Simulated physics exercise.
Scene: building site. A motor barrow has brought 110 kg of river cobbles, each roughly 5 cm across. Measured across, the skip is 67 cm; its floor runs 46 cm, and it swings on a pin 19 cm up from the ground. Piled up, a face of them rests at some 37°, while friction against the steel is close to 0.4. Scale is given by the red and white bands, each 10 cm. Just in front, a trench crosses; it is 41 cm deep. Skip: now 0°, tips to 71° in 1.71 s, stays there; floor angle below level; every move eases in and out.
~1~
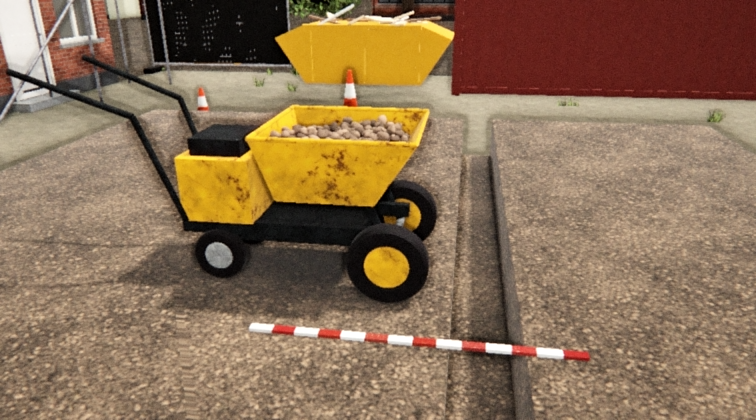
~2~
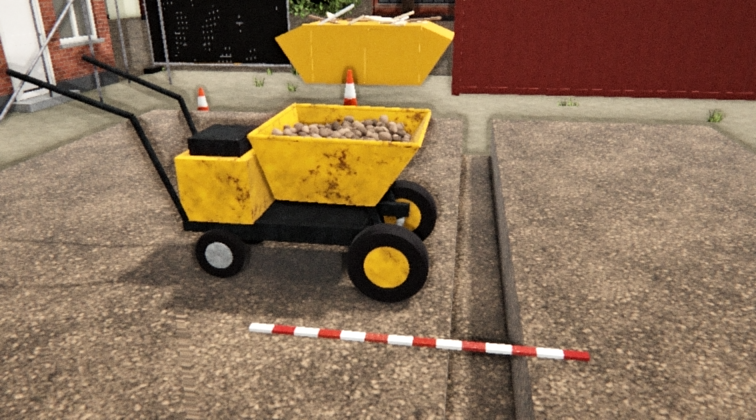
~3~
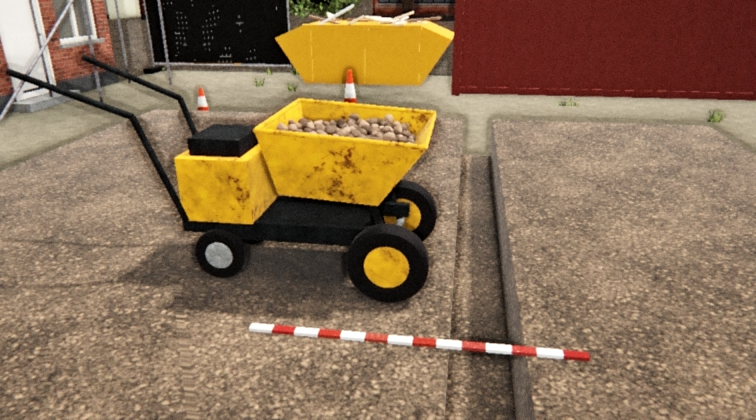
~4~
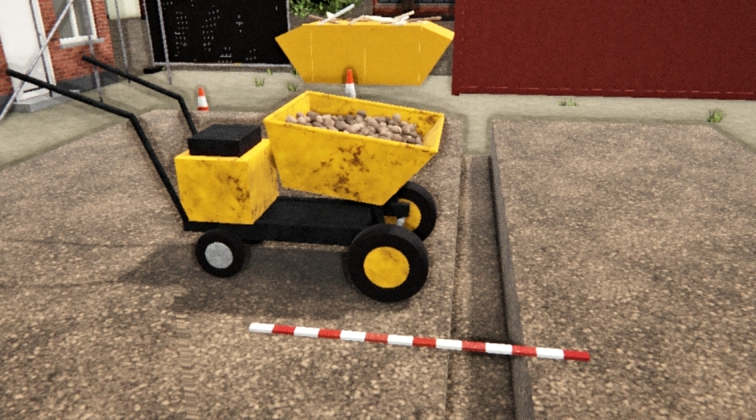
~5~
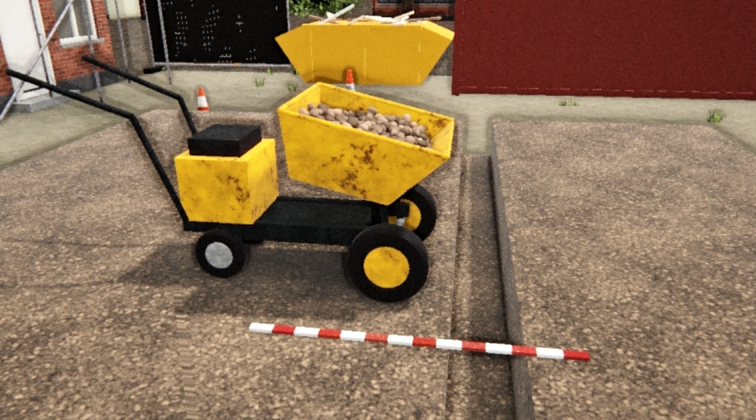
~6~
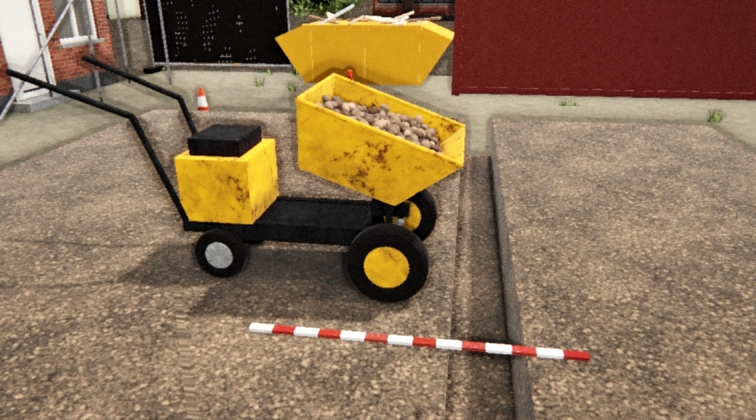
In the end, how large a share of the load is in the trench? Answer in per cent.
A share of roughly 29 %.
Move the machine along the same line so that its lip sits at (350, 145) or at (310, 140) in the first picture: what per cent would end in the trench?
About 95 per cent from the first spot, about 80 from the second.
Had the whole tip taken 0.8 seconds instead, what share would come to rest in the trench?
My guess is near 20 percent.
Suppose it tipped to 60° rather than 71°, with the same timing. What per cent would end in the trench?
With that change, near 10 per cent.
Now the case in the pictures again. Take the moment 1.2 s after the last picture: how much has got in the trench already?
Approx. 0 % of the load.
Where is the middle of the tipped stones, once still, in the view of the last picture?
The stones end up centred near (546, 276).
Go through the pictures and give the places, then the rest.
Lip at (417, 145), floor tilted 0°, highest stones at (361, 128), in the first picture.
Lip at (419, 146), floor tilted 1°, highest stones at (343, 127), in the second picture.
Lip at (426, 148), floor tilted 4°, highest stones at (320, 125), in the third picture.
The skip is at 8°, its lip at (436, 152); the top of the load is at (319, 119), in the fourth picture.
The skip is at 14°, its lip at (448, 157); the top of the load is at (323, 112), in the fifth picture.
Lip at (462, 165), floor tilted 20°, highest stones at (337, 104), in the sixth picture.
Then, 0.7 s after the last picture the floor is at 60°, 100 % in the skip; the foremost stones are at (516, 212).
Then, 1.2 s after the last picture the floor is at 71°, 64 % in the skip, 36 % past the trench; the foremost stones are at (622, 285).
Then, 1.6 s after the last picture the floor is at 71°, 37 % in the skip, 1 % in the trench, 62 % past the trench; the foremost stones are at (692, 286).
Then, 3.5 s after the last picture the floor is at 71°, 0 % in the skip, 29 % in the trench, 71 % past the trench; the foremost stones are at (730, 289).
